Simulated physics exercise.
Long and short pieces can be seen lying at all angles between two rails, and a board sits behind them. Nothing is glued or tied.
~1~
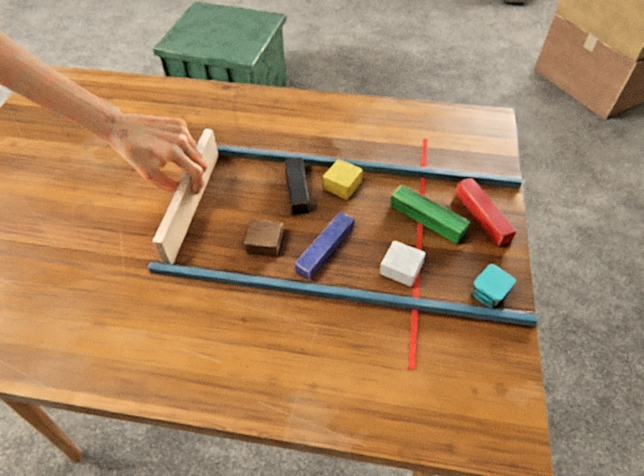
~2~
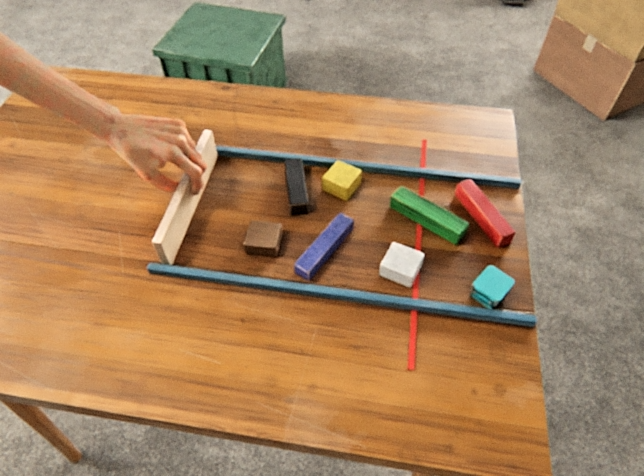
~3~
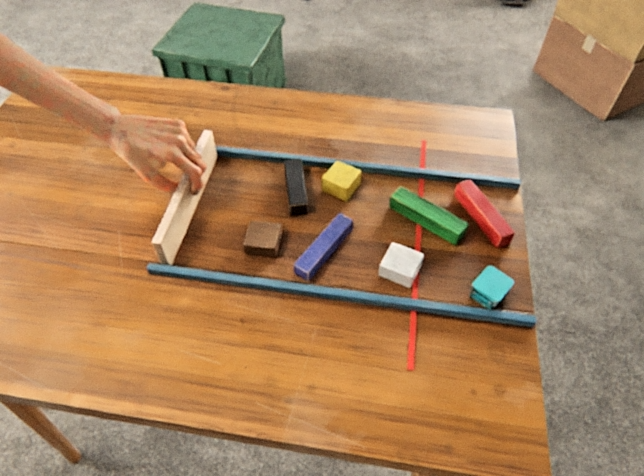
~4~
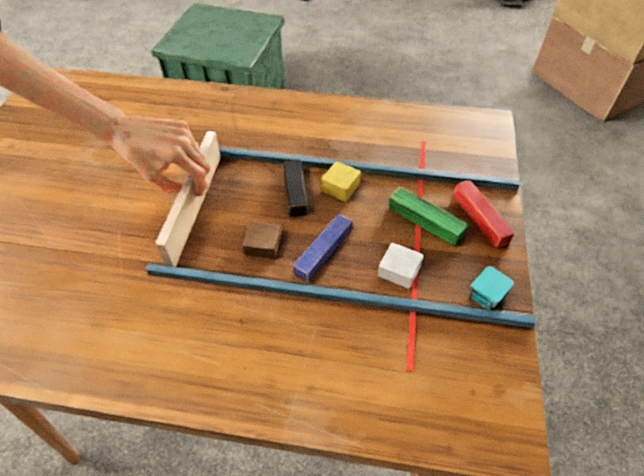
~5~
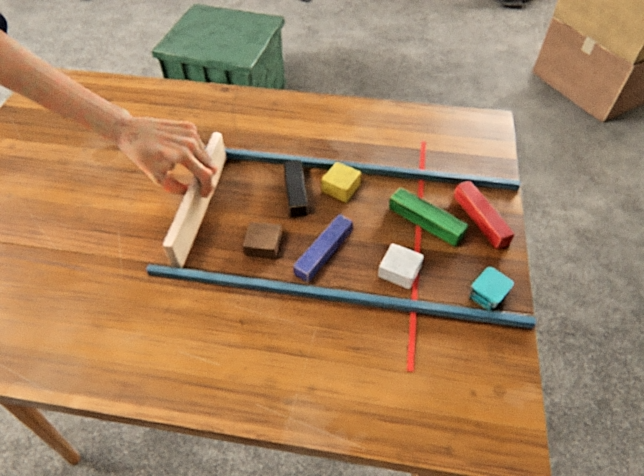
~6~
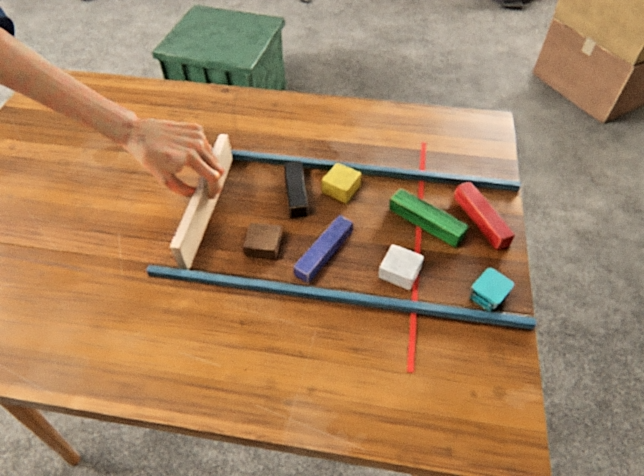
The clip shows a hand holding a pale board upright between two blue rails on a wooden table, first nearly still, then sliding it slightly right toward scattered colored blocks, which stay in place around a red line.
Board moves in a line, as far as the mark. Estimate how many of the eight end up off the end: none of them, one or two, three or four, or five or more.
None of them.
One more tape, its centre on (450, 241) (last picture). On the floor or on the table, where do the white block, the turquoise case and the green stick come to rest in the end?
The white block is still there. The turquoise case is gone. The green stick is still there.
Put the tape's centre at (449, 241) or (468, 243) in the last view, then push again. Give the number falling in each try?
On the floor, 1 then 3.
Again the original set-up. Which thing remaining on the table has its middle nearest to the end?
Looking at the middles, it's the turquoise case.
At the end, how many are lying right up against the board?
It's touching 2 at the end.
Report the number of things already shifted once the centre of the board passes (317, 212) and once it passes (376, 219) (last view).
The count reaches 4 first and 6 second.
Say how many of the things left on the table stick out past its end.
I get 1.
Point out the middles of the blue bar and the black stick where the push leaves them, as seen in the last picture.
Blue bar: (459, 269); black stick: (430, 205).
Soon after, none off yet; turquoise case at rest near (491, 290); red stick at rest near (483, 215); green stick at rest near (428, 217).
Then, none off yet; turquoise case at rest near (491, 290); red stick at rest near (483, 215); green stick moving near (432, 218).
At rest, the number that fall off is zero.
